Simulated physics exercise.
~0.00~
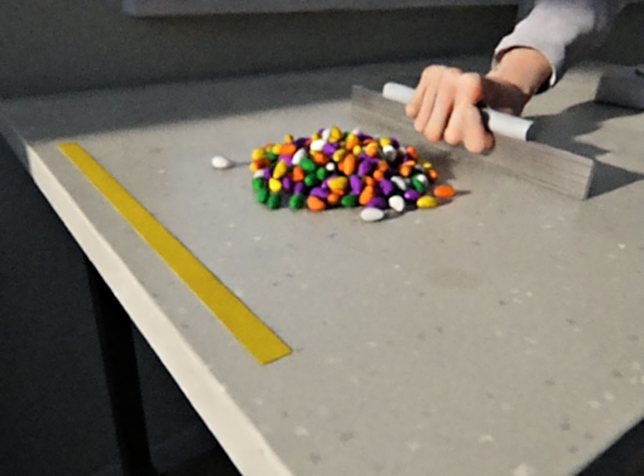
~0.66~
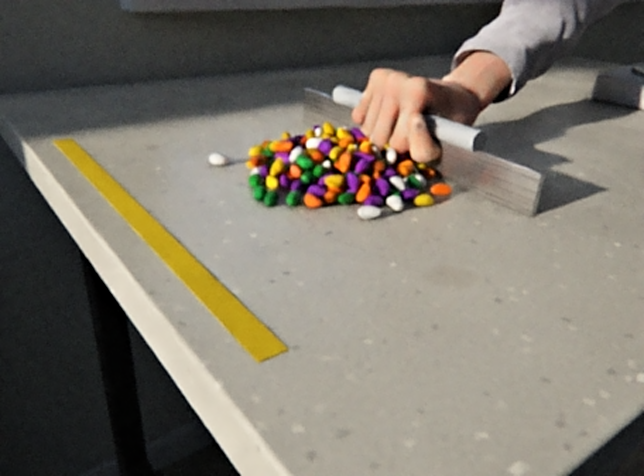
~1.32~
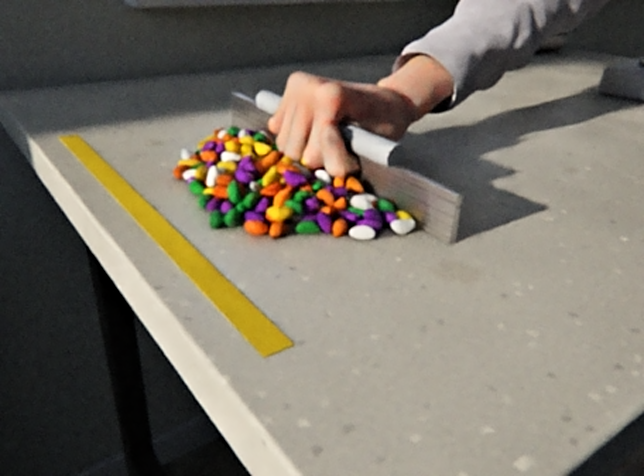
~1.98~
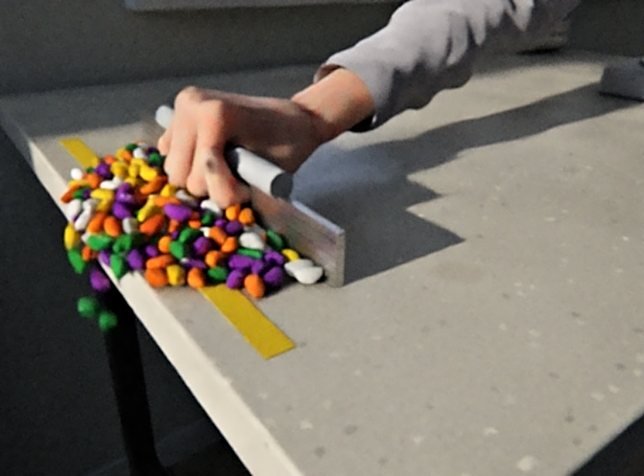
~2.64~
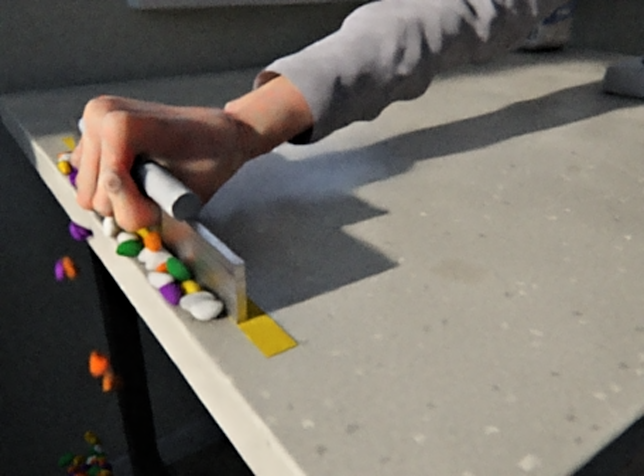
A hand sweeping a heap of colourful pebbles leftward with a scraper, most tumbling off the table edge as it reaches yellow tape.
